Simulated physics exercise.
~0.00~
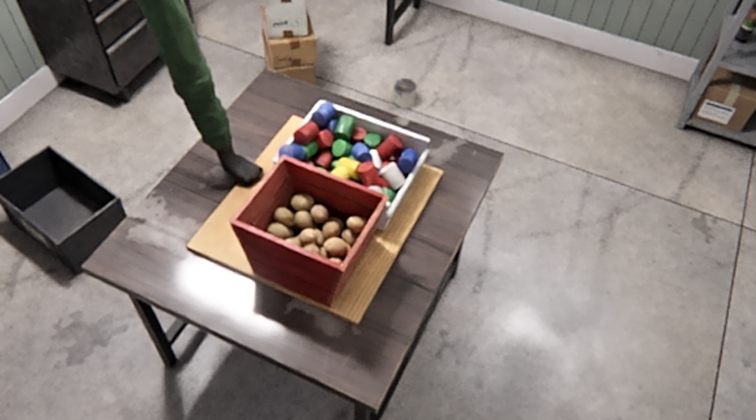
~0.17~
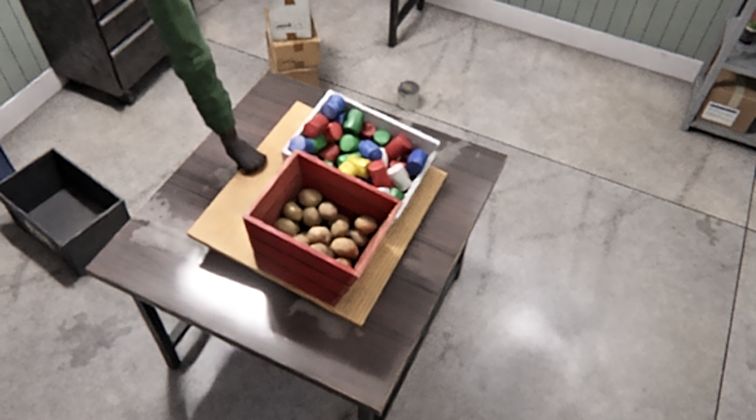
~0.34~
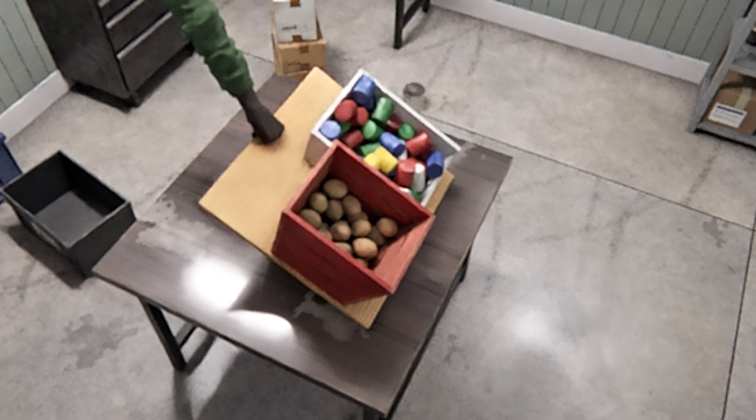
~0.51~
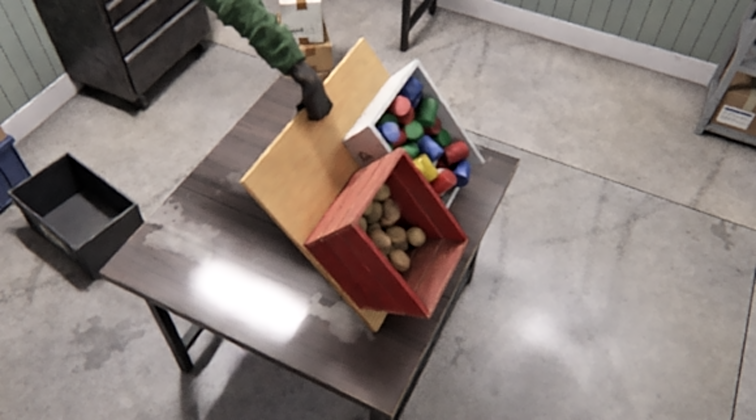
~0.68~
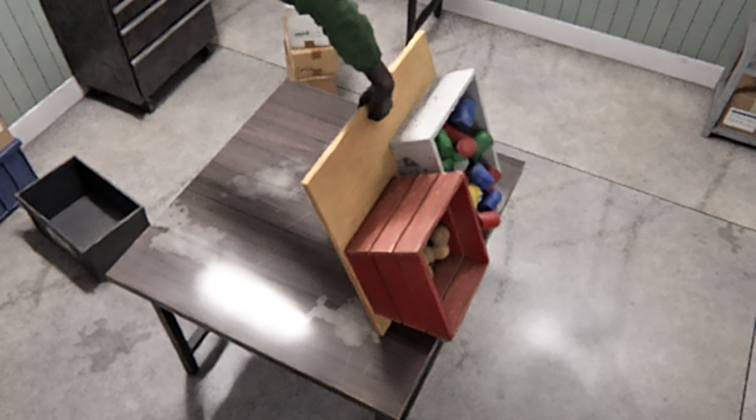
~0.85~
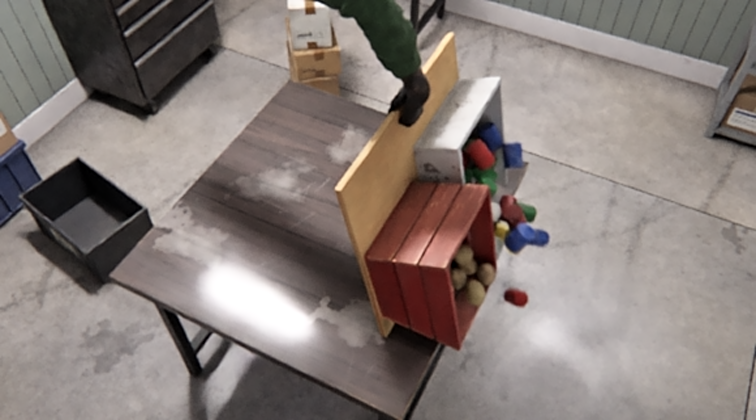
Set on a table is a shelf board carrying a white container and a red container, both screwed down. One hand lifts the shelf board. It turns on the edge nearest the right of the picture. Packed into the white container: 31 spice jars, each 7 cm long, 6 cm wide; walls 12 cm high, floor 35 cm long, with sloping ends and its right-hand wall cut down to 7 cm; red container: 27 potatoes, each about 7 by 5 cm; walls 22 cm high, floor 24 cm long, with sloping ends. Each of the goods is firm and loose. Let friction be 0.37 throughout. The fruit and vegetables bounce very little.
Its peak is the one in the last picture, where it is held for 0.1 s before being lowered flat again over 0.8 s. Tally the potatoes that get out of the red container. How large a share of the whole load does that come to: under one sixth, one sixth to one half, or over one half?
I would predict the loss comes to one-in-six to half.
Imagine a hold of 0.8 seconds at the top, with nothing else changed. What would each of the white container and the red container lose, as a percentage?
That would cost white container 90 per cent of its load and red container 30 per cent.
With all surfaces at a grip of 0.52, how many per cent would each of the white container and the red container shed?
White container 80, red container 20 per cent.
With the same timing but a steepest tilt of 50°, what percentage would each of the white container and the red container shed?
In that case white container 40 %, red container 0 %.
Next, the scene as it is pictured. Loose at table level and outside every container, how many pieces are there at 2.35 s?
Piece count: Roughly 4.
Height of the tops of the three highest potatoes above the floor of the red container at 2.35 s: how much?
17 centimetres high, more or less.
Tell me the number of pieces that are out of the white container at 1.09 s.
White container - about 18 out by that time.
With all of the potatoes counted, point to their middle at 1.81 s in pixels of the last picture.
Near (367, 273) in pixels.
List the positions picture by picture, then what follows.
In the first frame (we follow the rim corner now nearest the camera, unless another is named; the camera pans a little), red container at (340, 267); white container (by its farthest rim corner) at (323, 102); tilt 0°; nothing out yet.
Red container at (356, 273); white container at (332, 92); tilt 8°, in the second frame.
Red container at (391, 289); tilt 27°, in the third frame.
Red container at (429, 314); tilt 51°, in the fourth frame.
Red container at (453, 338); tilt 70°; 2 out, the lowest jar at (489, 202), in the fifth frame.
Red container at (461, 347); tilt 78°; 12 out, the lowest jar at (516, 297), in the sixth frame.
After 1.09 s, tilt 72°; 18 of 31 out of the white container and 5 of 27 out of the red container.
After 1.39 s, tilt 33°; 23 of 31 out of the white container and 8 of 27 out of the red container.
After 1.81 s, tilt 0°; 23 of 31 out of the white container and 8 of 27 out of the red container.
When it is over (at 2.35 s), 23 of 31 out of the white container and 8 of 27 out of the red container. Asked share, 8 of 27, 30 per cent.
